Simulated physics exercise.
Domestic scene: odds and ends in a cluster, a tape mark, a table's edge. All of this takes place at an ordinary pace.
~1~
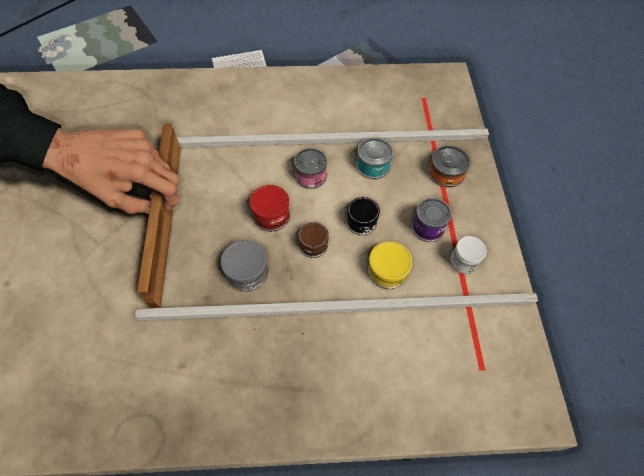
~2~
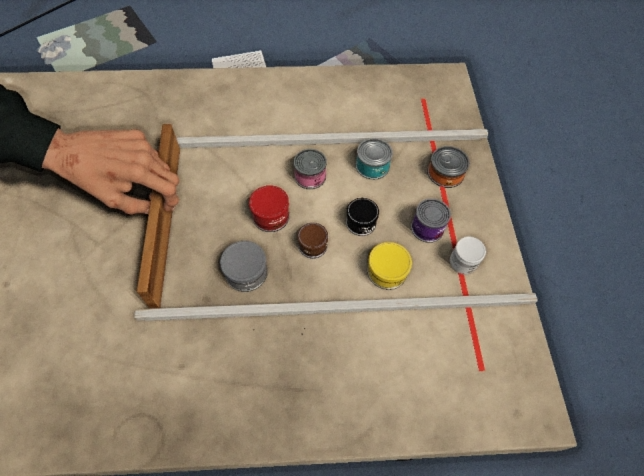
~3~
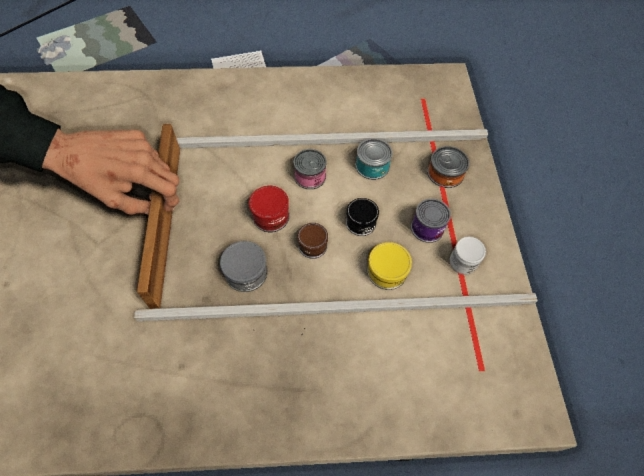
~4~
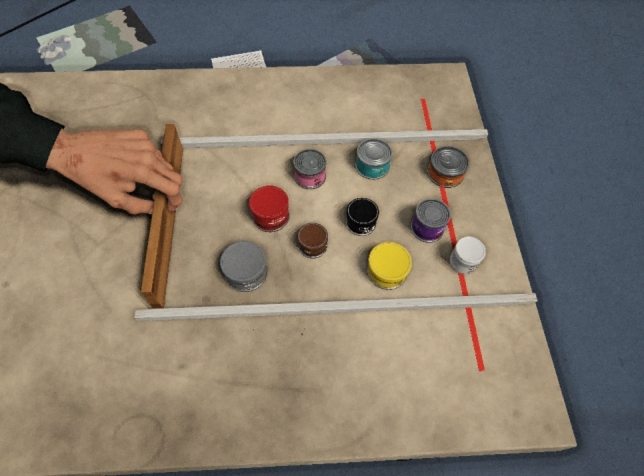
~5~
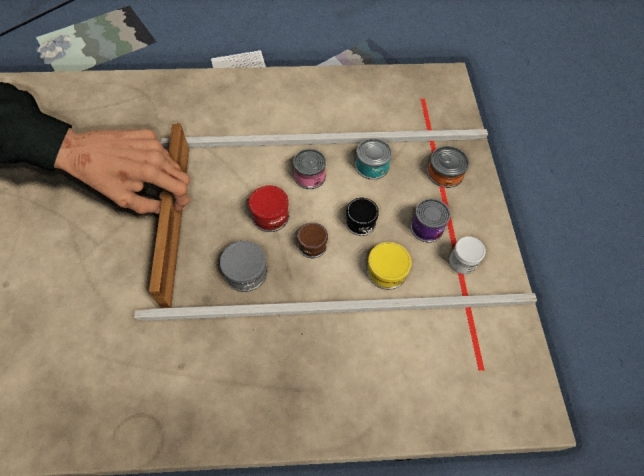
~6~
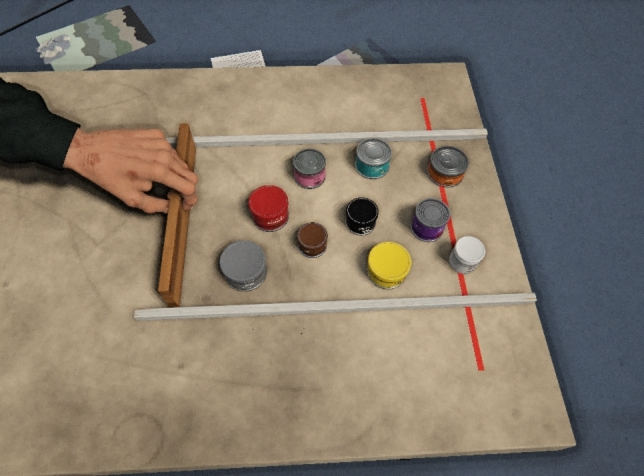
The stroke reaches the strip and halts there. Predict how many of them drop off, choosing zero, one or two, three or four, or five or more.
One or two spill over.
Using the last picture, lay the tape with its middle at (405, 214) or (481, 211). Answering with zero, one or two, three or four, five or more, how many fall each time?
At each place: None and more than four.
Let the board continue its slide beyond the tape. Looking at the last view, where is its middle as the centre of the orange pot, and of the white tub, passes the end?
Near (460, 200) and (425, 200).
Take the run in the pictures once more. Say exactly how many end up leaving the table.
The answer is exactly 2.
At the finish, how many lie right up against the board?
Contact count: 5.
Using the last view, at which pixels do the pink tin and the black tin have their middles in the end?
First: About (458, 172); second: About (495, 222).
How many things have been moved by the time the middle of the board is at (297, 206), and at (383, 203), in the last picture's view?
4 by the first point, 9 by the second.
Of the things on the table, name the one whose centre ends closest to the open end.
That would be the yellow tin.
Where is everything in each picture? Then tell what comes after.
The first picture shows orange pot (449, 166); white tub (468, 255); purple pot (431, 220); board (162, 210); tape (448, 212).
The second picture shows white tub (467, 256); red tin (270, 209).
The third picture shows purple pot (430, 221); grey tin (245, 267).
The fourth picture shows orange pot (448, 167); black tin (362, 217).
The fifth picture shows white tub (467, 256); board (172, 210).
The sixth picture shows orange pot (448, 166); white tub (466, 256); purple pot (430, 220); board (180, 210); tape (447, 212).
Soon after, none off yet; orange pot at rest near (448, 166); white tub at rest near (466, 256); purple pot at rest near (430, 220).
Then, none off yet; orange pot at rest near (448, 166); white tub at rest near (466, 256); purple pot moved a little near (441, 221).
By the end, the number that fall off is one or two; fallen, purple pot and white tub.
